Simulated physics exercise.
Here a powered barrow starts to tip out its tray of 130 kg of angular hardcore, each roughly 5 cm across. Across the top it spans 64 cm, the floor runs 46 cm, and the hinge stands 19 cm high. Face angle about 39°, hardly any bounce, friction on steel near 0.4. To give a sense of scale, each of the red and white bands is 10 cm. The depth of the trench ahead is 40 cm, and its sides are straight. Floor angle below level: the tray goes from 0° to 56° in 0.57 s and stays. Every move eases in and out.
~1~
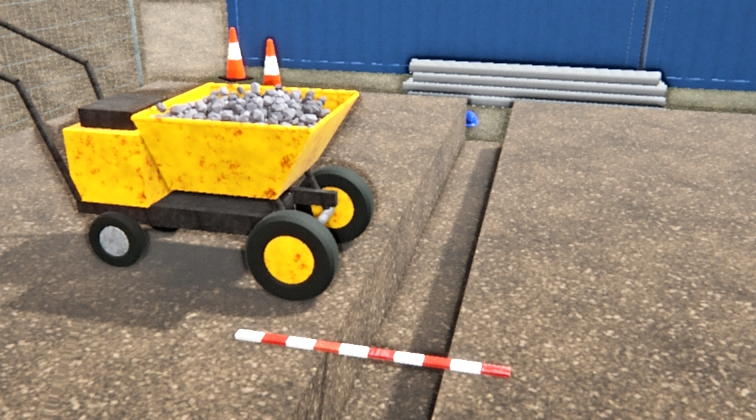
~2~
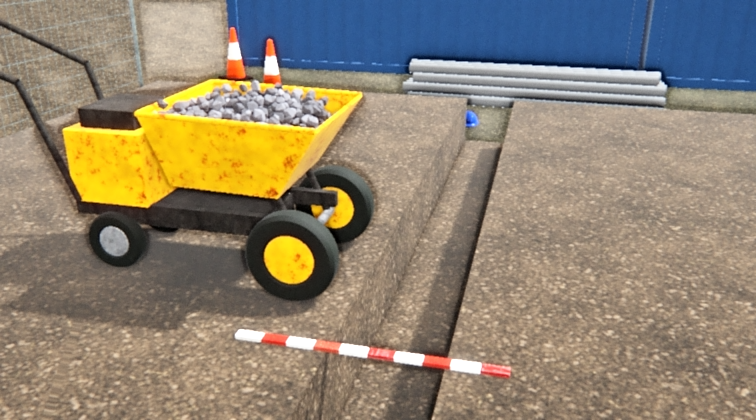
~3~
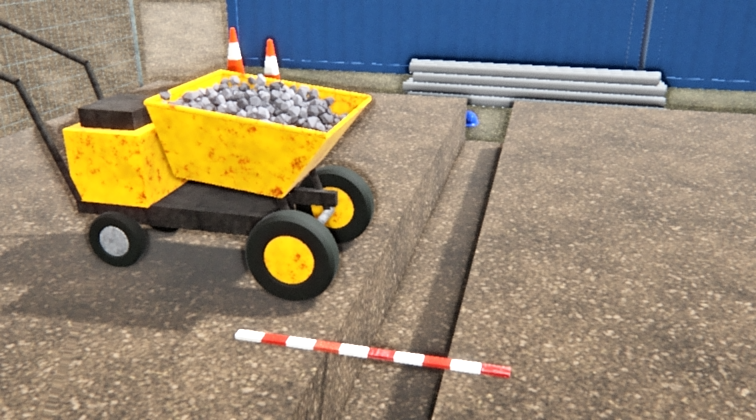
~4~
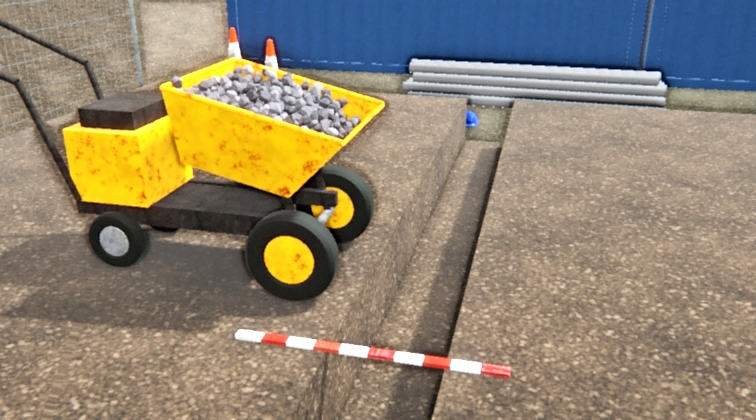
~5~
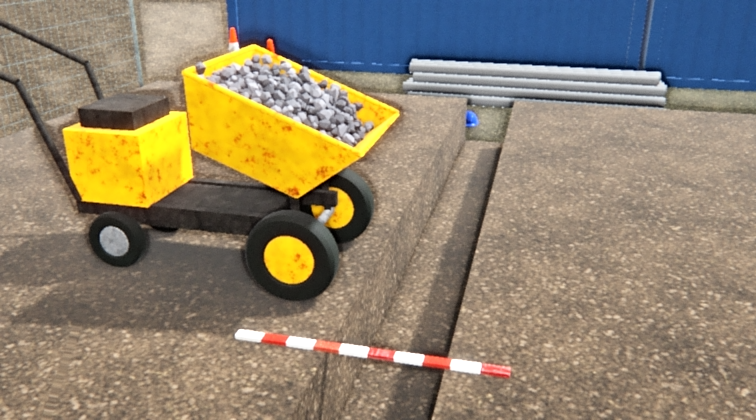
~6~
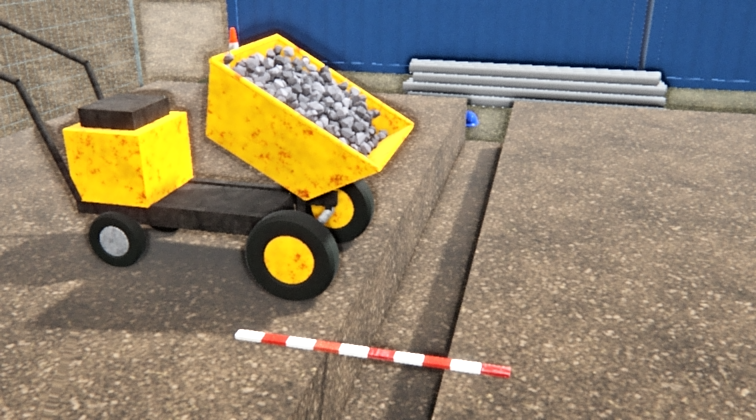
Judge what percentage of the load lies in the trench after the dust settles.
About 10 %.
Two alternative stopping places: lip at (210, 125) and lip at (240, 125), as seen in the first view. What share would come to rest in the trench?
It comes to about 35 and 35 in a hundred.
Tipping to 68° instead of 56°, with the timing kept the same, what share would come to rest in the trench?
Then roughly 20 percent.
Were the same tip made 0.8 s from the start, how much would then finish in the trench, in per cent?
Near 10 per cent.
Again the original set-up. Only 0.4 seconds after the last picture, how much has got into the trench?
Around 5 per cent of it.
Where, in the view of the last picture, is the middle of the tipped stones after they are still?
Centre estimate: Around (505, 285).
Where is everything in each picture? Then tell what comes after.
In the first picture, the tray is at 0°, its lip at (311, 131); the top of the load is at (263, 97).
In the second picture, lip at (315, 132), floor tilted 2°, highest stones at (263, 96).
In the third picture, lip at (327, 136), floor tilted 6°, highest stones at (244, 88).
In the fourth picture, lip at (343, 144), floor tilted 13°, highest stones at (246, 77).
In the fifth picture, the tray is at 21°, its lip at (361, 155); the top of the load is at (250, 67).
In the sixth picture, the tray is at 30°, its lip at (379, 170); the top of the load is at (270, 59).
Then, 0.1 s after the last picture the floor is at 48°, 100 % in the tray; the foremost stones are at (401, 163).
Then, 0.4 s after the last picture the floor is at 56°, 91 % in the tray, 6 % in the trench, 3 % past the trench; the foremost stones are at (488, 249).
Then, 0.7 s after the last picture the floor is at 56°, 65 % in the tray, 7 % in the trench, 28 % past the trench; the foremost stones are at (606, 298).
Then, 2.7 s after the last picture the floor is at 56°, 61 % in the tray, 10 % in the trench, 29 % past the trench; the foremost stones are at (700, 297).
